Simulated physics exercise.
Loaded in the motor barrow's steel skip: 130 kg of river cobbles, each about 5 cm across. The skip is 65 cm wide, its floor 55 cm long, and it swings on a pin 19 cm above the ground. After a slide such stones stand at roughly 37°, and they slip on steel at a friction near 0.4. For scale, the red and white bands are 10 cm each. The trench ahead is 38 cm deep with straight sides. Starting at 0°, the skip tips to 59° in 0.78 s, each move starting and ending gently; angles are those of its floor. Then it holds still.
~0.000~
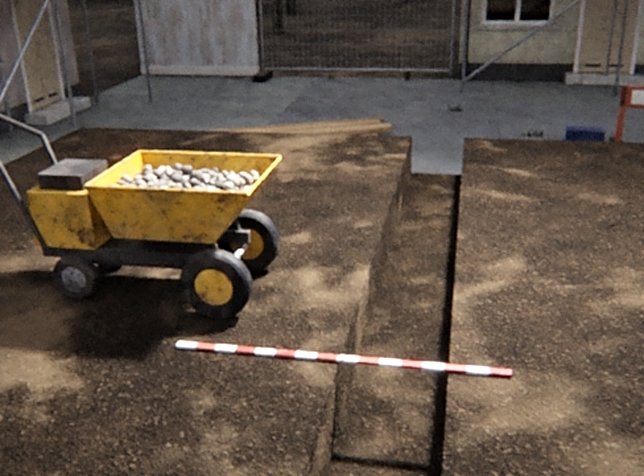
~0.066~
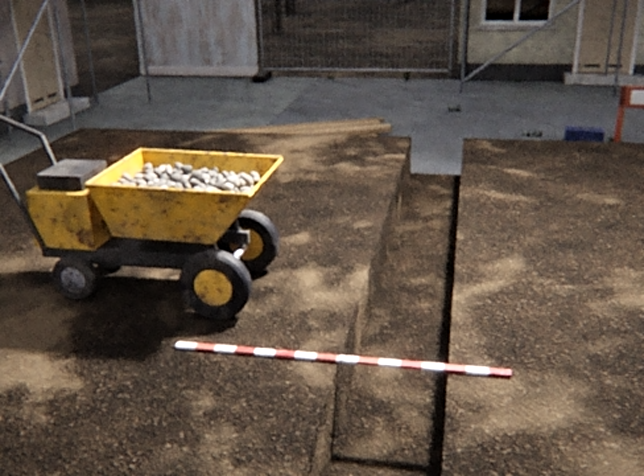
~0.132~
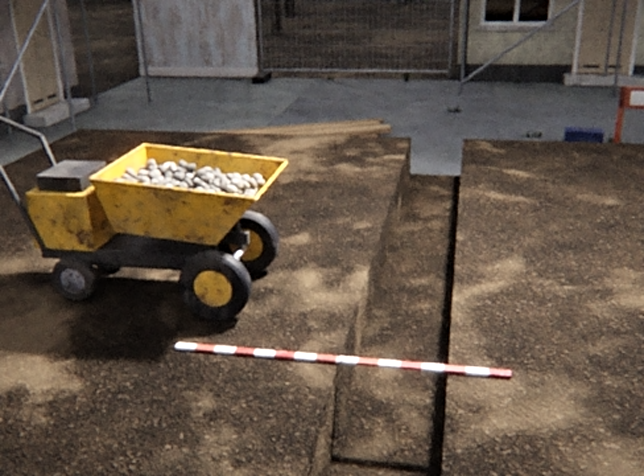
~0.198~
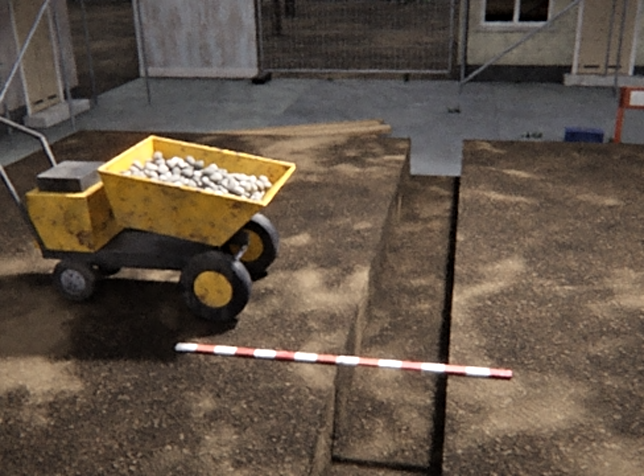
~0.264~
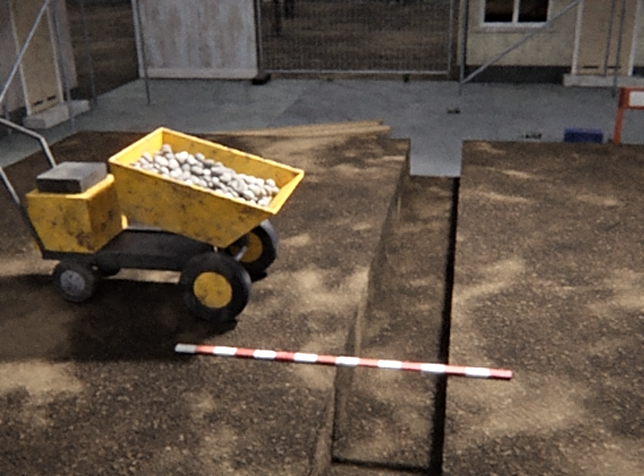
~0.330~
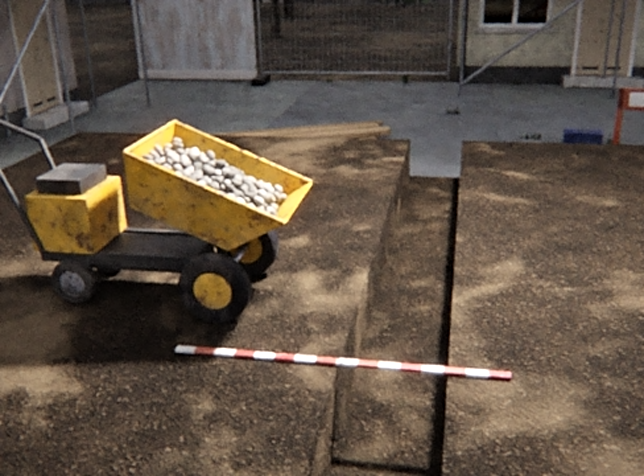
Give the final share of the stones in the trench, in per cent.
Some 55 per cent of it.
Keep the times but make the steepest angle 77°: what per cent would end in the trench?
It would be near 80 per cent.
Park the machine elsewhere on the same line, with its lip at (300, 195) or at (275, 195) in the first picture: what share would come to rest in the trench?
First some 65, then 65 per cent.
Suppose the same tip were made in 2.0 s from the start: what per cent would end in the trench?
In that case some 50 per cent.
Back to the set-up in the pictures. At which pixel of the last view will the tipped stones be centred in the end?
Their middle is at about (401, 358).
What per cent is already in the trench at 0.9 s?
Some 5 per cent.
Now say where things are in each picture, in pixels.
In the first picture, the skip is at 0°, its lip at (248, 194); the top of the load is at (182, 175).
In the second picture, the skip is at 1°, its lip at (249, 195); the top of the load is at (175, 174); the stones move at 0.3 m/s on average.
In the third picture, the skip is at 4°, its lip at (255, 199); the top of the load is at (164, 170); the stones move at 0.5 m/s on average.
In the fourth picture, lip at (264, 205), floor tilted 9°, highest stones at (167, 165); the stones move at 0.7 m/s on average.
In the fifth picture, the skip is at 16°, its lip at (274, 213); the top of the load is at (171, 158); the stones move at 0.8 m/s on average.
In the sixth picture, lip at (284, 223), floor tilted 23°, highest stones at (172, 150); the stones move at 0.9 m/s on average.
After 0.6 s the floor is at 49°; 100 % in the skip; the foremost stones are at (302, 243).
After 0.9 s the floor is at 59°; 91 % in the skip, 6 % short of the trench, 3 % in the trench; the foremost stones are at (370, 314).
After 1.2 s the floor is at 59°; 58 % in the skip, 6 % short of the trench, 36 % in the trench; the foremost stones are at (444, 367).
After 3.2 s the floor is at 59°; 35 % in the skip, 9 % short of the trench, 55 % in the trench; the foremost stones are at (444, 372).
